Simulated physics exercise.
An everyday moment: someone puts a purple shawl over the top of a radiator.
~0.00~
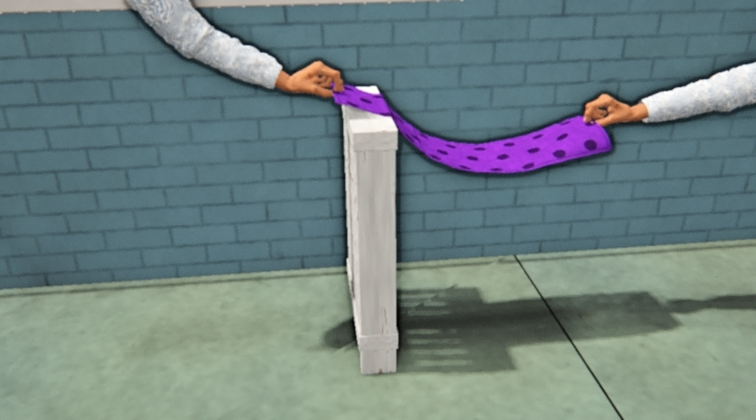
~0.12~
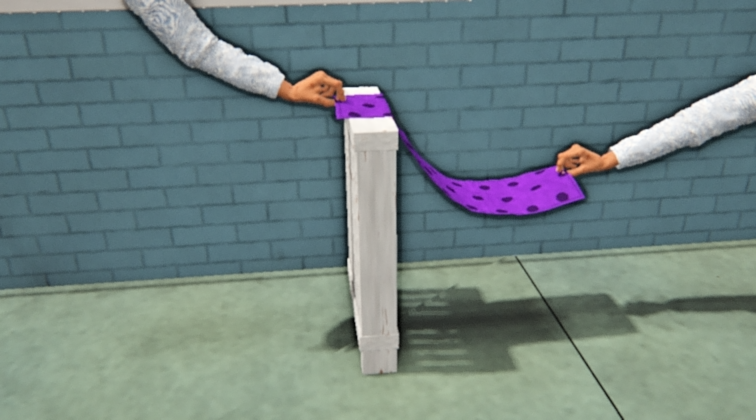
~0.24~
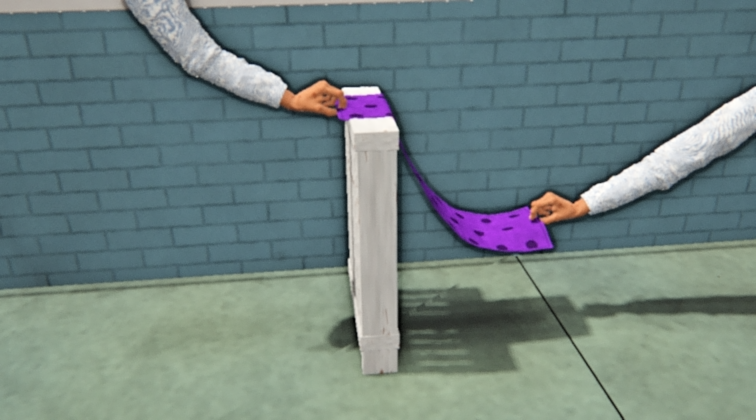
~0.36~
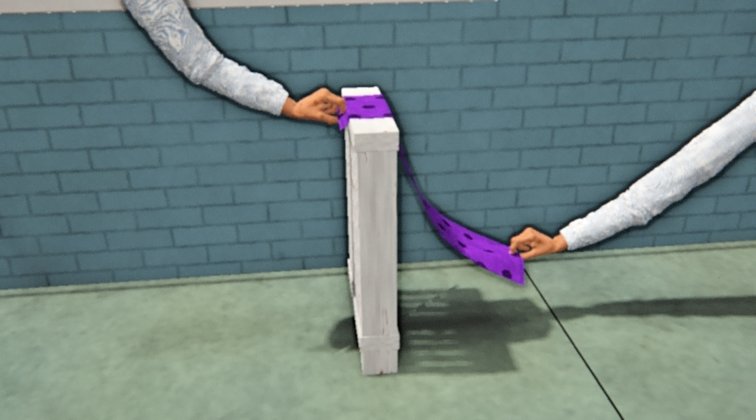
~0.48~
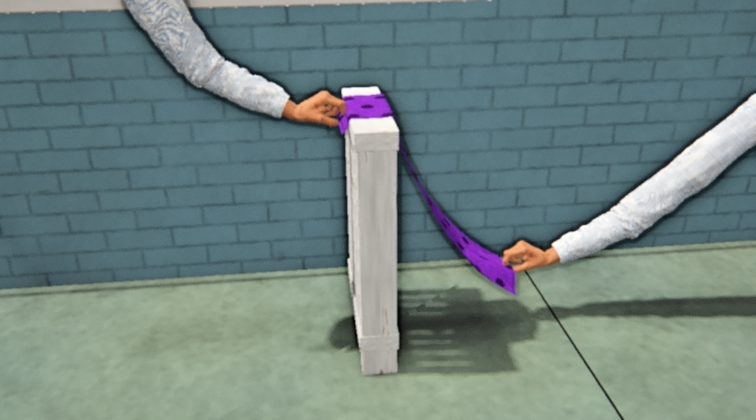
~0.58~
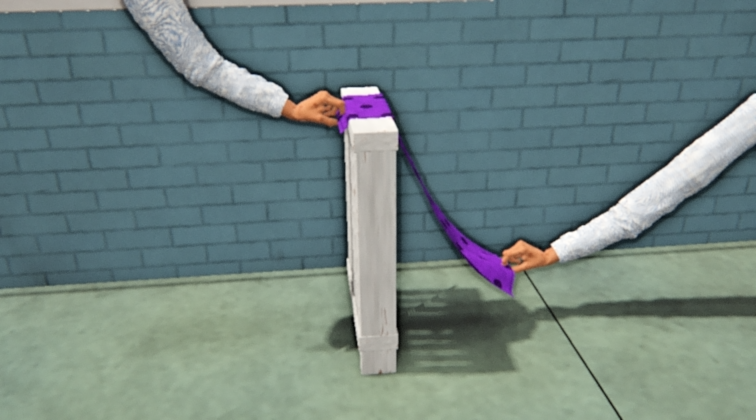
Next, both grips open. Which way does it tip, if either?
My prediction is it will come away on the right.
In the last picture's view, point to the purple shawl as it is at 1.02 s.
Near (428, 303).
After 0.82 s, shawl sliding right.
After 1.02 s, shawl clear of the top and falling near (428, 303).
After 1.24 s, shawl in a heap on the floor near (428, 323).
At rest, shawl in a heap on the floor near (428, 324). The purple shawl runs off to the right.
